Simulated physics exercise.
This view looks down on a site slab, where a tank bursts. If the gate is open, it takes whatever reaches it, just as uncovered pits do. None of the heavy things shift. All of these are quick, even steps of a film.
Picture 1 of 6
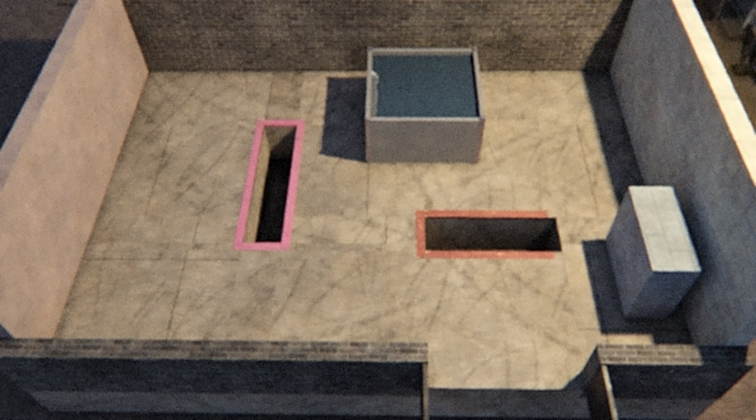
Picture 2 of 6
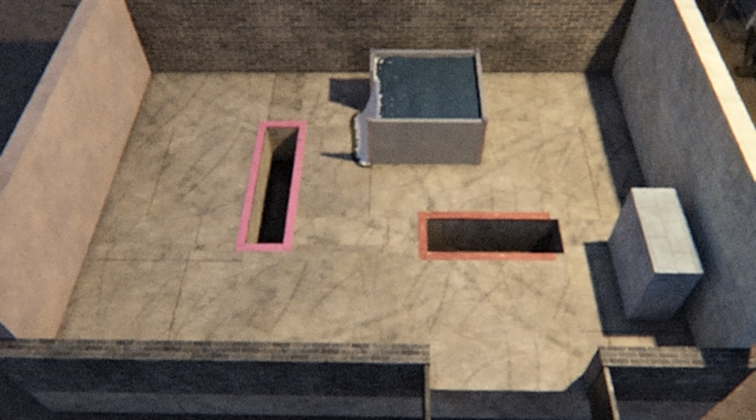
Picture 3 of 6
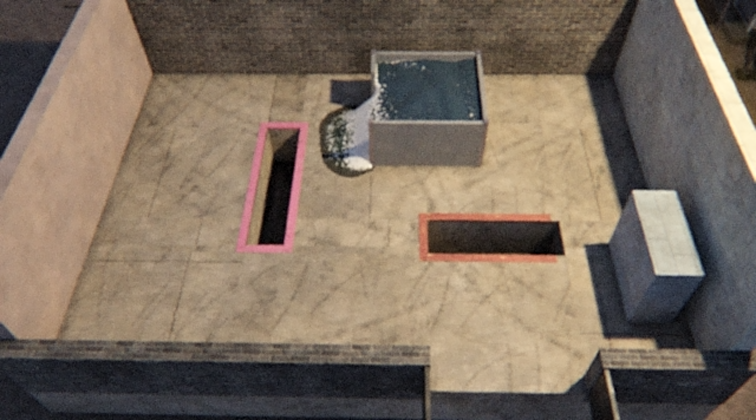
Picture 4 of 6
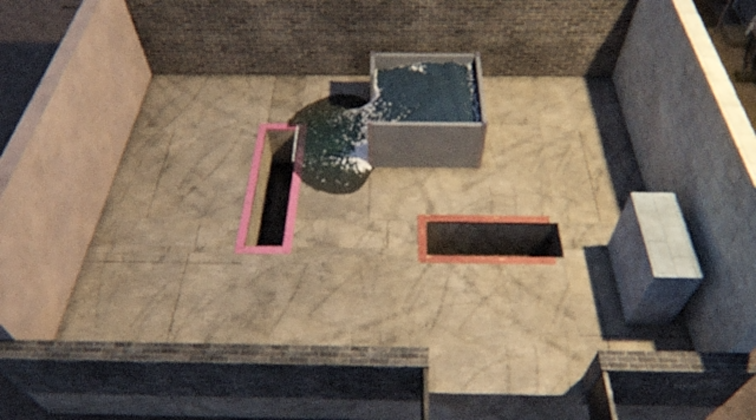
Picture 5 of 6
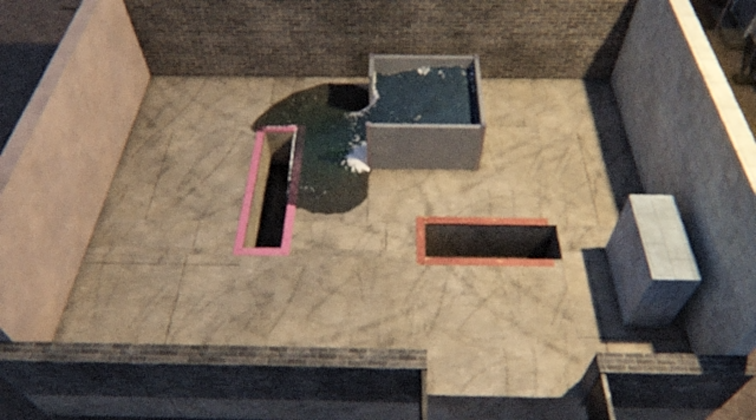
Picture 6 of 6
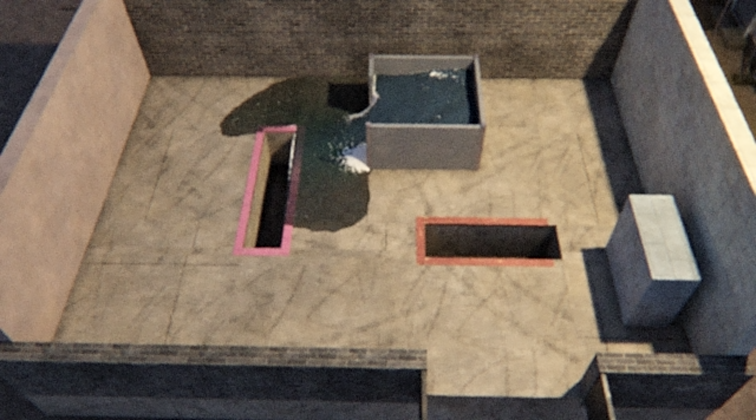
On a walled concrete site slab with two open pits, one edged in pink and one in red, a square tank holds still water. Water bursts from the tank's left side, foams onto the floor, and spreads leftward in a dark sheet, reaching the pink-edged pit and extending past its far end.
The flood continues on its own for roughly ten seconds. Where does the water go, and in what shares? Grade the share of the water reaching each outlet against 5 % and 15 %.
By my reckoning the gate stays under 5 %, the red pit stays under 5 %, the pink pit goes over 15 %.
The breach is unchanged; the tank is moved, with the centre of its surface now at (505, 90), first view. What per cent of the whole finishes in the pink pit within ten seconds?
Per cent: Pink 55.
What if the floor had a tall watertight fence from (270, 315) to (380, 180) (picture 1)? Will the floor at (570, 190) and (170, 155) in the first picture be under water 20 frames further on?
Spared, then swamped.
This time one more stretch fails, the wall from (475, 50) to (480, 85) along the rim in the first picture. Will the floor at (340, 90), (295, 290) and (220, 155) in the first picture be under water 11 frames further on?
Note, points one to three: Unreached / unreached / unreached.
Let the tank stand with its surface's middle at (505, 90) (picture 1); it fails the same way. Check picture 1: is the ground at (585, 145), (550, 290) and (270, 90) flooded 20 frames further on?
Looking at all three, I'd call them bone dry, bone dry, swamped.
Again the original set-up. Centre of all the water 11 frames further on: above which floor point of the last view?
At about (357, 130).
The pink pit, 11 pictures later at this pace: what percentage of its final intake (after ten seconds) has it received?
Roughly 55 per cent.
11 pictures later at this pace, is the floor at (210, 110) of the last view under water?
That spot will be soaked.
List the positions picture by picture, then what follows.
The first frame shows still water in the tank at (424, 87).
In the second frame, the front is at (368, 165), out from the gap at (374, 125).
In the third frame, the front is at (331, 118), out from the gap at (375, 127).
In the fourth frame, the front is at (293, 124), out from the gap at (374, 130).
In the fifth frame, the front is at (260, 123), out from the gap at (372, 132).
In the sixth frame, the front is at (227, 125), out from the gap at (372, 132).
A moment on, water covers 15 % of the floor; the gate 0 %, the red pit 0 %, the pink pit 23 %.
Next, water covers 20 % of the floor; the gate 0 %, the red pit 0 %, the pink pit 39 %.
Then, water covers 25 % of the floor; the gate 0 %, the red pit 0 %, the pink pit 51 %.
Later, water covers 35 % of the floor; the gate 0 %, the red pit 0 %, the pink pit 62 %.
In the end, water covers 45 % of the floor; the gate 0 %, the red pit 0 %, the pink pit 69 %.
